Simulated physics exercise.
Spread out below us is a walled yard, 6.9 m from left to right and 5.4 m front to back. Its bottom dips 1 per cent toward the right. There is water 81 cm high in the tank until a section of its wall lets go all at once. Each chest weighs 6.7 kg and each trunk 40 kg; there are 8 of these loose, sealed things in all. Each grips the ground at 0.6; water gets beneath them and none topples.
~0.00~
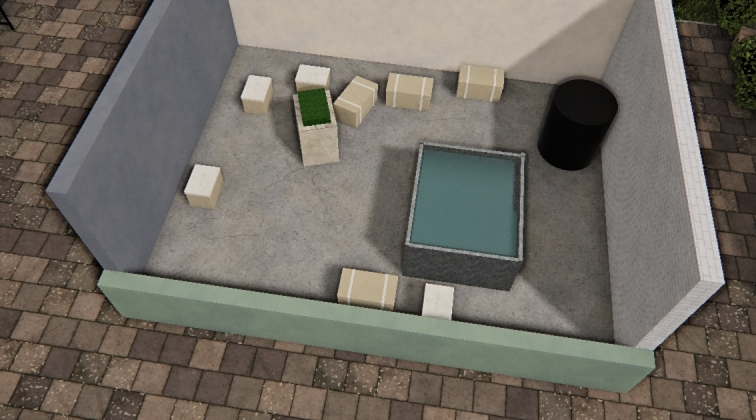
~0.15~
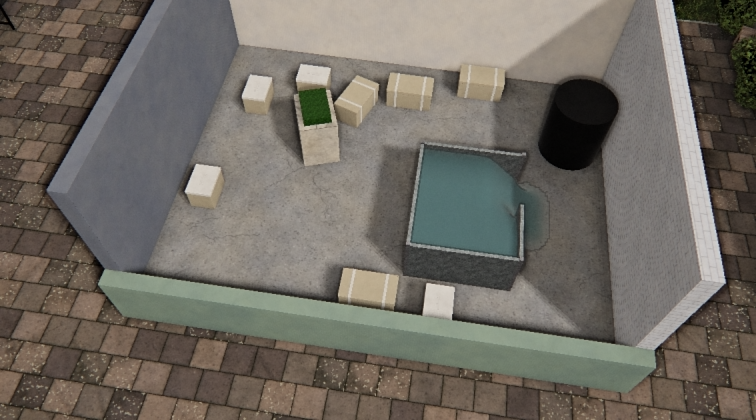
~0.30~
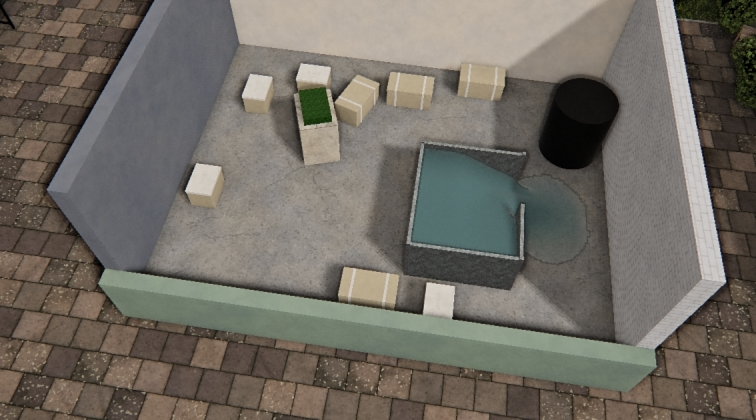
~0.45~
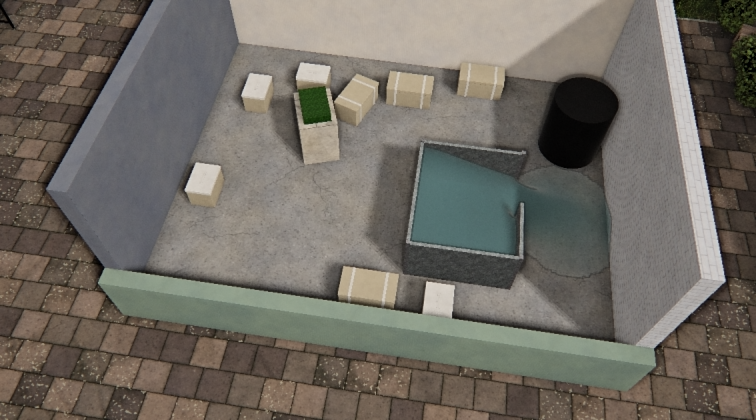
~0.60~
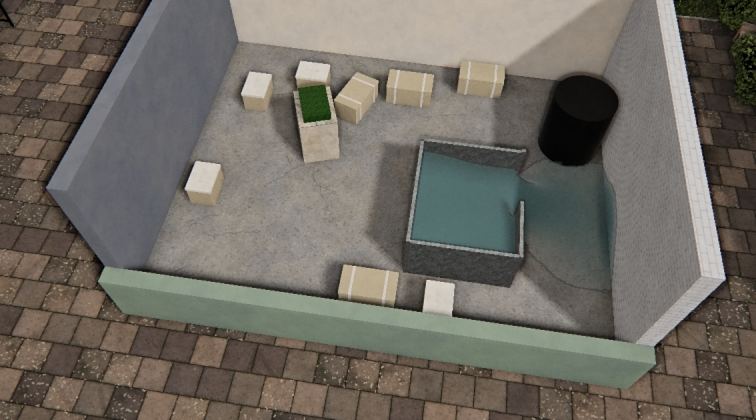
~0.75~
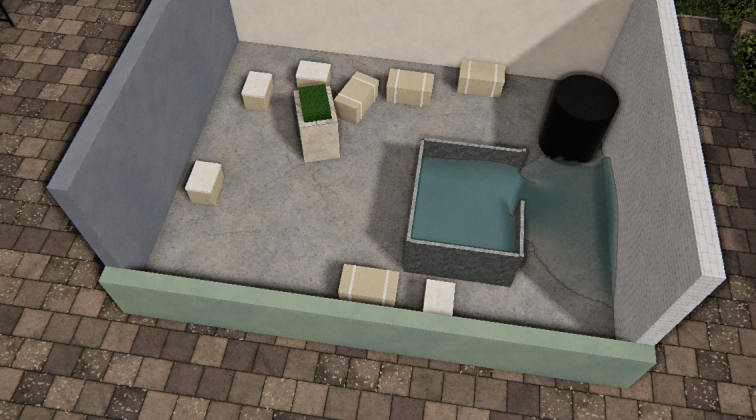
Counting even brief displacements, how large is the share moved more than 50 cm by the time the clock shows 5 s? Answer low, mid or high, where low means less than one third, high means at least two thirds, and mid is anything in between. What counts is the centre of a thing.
Low.
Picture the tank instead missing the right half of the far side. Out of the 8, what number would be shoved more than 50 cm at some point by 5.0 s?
Count: 3.
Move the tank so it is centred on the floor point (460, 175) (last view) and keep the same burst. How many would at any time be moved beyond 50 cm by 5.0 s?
The answer would then be 1.
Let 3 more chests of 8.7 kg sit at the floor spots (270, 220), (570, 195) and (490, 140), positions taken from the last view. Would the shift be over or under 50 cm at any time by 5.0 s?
First stays inside, second goes beyond, third goes beyond.
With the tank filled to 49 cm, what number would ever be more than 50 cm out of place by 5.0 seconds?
That would give 0.
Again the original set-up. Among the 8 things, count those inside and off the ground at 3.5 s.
Count at that moment: 1.
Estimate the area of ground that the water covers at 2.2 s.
The covered patch comes to about 12 m2.
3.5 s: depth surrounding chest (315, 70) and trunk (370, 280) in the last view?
0 and 9 cm.
After 1.1 s 0 of 8 are over 50 cm from their spots; 0 afloat.
After 2.2 s 0 of 8 are over 50 cm from their spots; 0 afloat.
After 3.5 s 1 of 8 are over 50 cm from their spots; 1 afloat.
After 5.0 s 2 of 8 are over 50 cm from their spots, and 2 have been at some point; 0 afloat.
